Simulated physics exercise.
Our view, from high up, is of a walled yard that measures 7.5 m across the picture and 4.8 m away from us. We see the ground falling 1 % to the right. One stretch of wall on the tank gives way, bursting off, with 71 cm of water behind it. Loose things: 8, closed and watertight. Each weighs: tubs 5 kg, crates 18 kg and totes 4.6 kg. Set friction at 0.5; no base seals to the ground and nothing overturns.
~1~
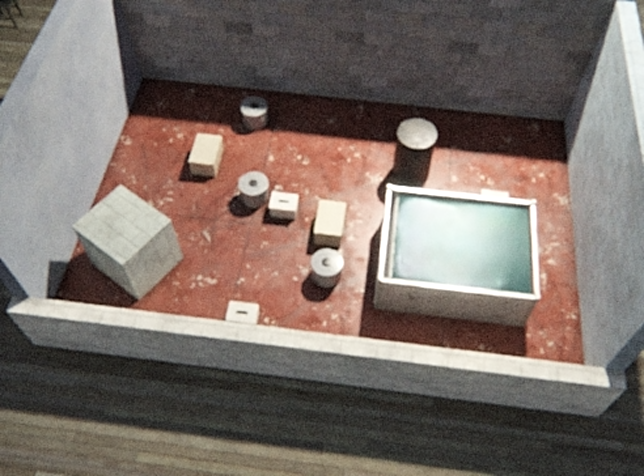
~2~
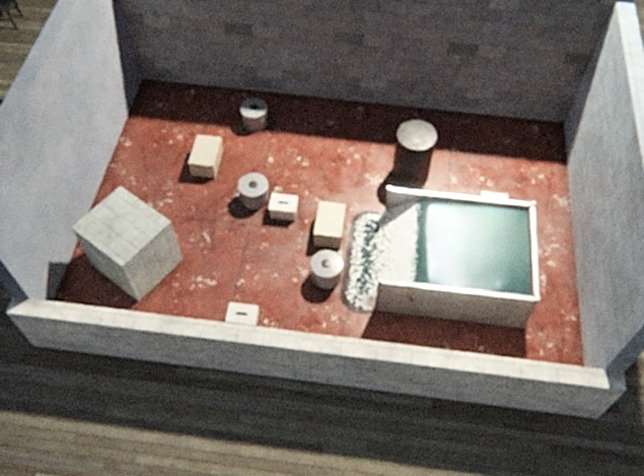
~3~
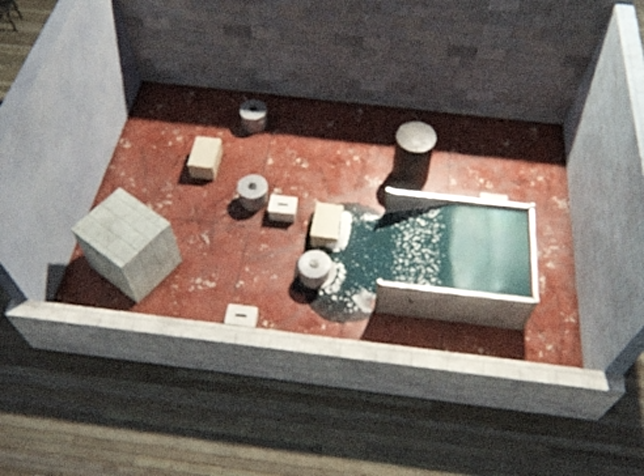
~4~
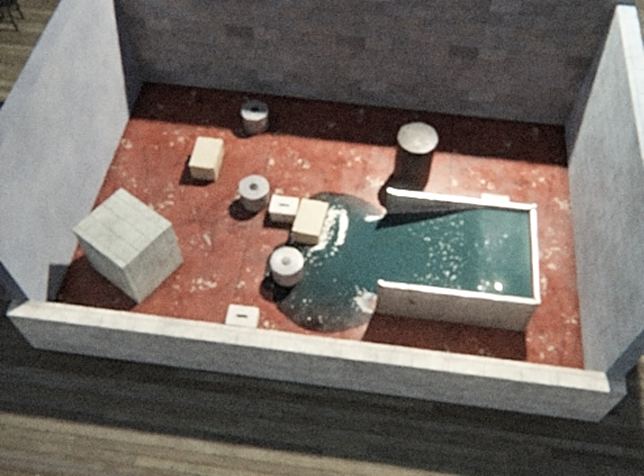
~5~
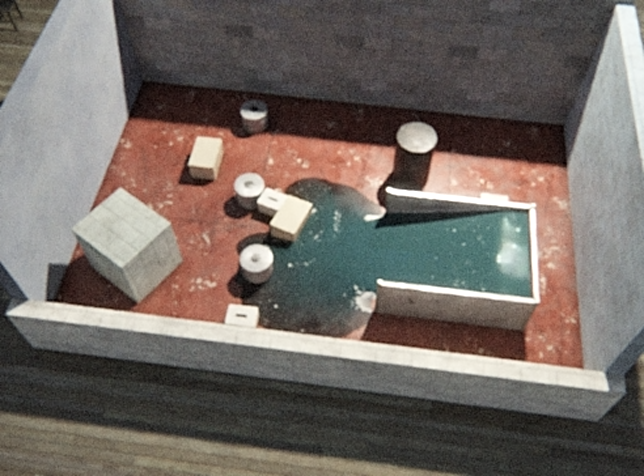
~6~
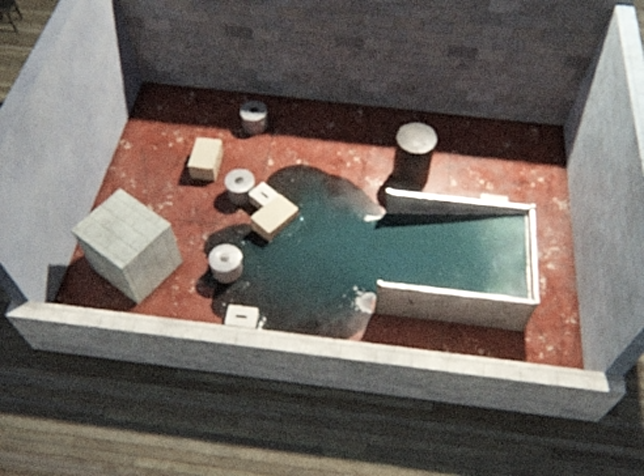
A walled yard with a mottled red floor, seen from high up by a still camera, holds a white-walled tank of green water at right. Pale grey tubs, cream crates and small white boxes stand around the middle and left, near a large grey block. The tank's left wall gives way and water rushes left, spreading into a dark pool and pushing the nearest tub and crate leftward, then nudging neighbouring objects.
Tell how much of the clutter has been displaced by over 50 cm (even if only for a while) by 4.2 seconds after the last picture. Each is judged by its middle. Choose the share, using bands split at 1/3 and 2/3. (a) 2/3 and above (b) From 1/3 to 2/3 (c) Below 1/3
The answer is a.
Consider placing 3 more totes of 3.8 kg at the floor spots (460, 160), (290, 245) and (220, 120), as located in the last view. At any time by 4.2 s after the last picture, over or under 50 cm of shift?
Result, in sequence: Below the mark / above the mark / above the mark.
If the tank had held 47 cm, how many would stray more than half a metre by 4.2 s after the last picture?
That would make 6 of them.
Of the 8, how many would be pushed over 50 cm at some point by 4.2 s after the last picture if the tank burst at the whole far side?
Count: 3.
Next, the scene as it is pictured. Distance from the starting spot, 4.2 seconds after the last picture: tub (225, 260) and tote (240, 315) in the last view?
Net shifts, in order: 350 cm and 200 cm.
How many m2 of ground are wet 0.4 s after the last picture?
Somewhere around 13 m2, roughly.
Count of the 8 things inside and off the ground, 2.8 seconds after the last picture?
By my count, 7.
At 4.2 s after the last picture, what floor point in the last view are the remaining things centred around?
Around (245, 174).
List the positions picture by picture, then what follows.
The first picture shows a tub at (327, 262) rests on the ground; a crate at (330, 217), on the bottom; 2.9 m2 under water; 0 of 8 have shifted.
The second picture shows a tub at (326, 264), on the bottom; a crate at (330, 219) rests on the ground; water covers 3.8 m2; 0 of 8 have shifted.
The third picture shows a tub at (314, 264) rests on the ground, 16 cm from its start; a crate at (327, 220) rests on the ground, 3 cm from its start; 4.6 m2 under water; 1 of 8 have shifted.
The fourth picture shows a tub at (287, 261), on the bottom, 58 cm from its start; a crate at (310, 217) rests on the ground, 31 cm from its start; 5.8 m2 under water; 2 of 8 have shifted.
The fifth picture shows a tub at (256, 258) rests on the ground, 101 cm from its start; a crate at (291, 214), on the bottom, 59 cm from its start; 7.4 m2 under water; 4 of 8 have shifted.
The sixth picture shows a tub at (225, 258), on the bottom, 145 cm from its start; a crate at (274, 213), on the bottom, 84 cm from its start; 9.1 m2 under water; 4 of 8 have shifted.
Then, 0.4 s after the last picture 4 of 8 are over 50 cm from their spots; 1 afloat.
Then, 1.5 s after the last picture 7 of 8 are over 50 cm from their spots; 5 afloat.
Then, 2.8 s after the last picture 7 of 8 are over 50 cm from their spots; 7 afloat.
Then, 4.2 s after the last picture 7 of 8 are over 50 cm from their spots, and 7 have been at some point; 7 afloat.
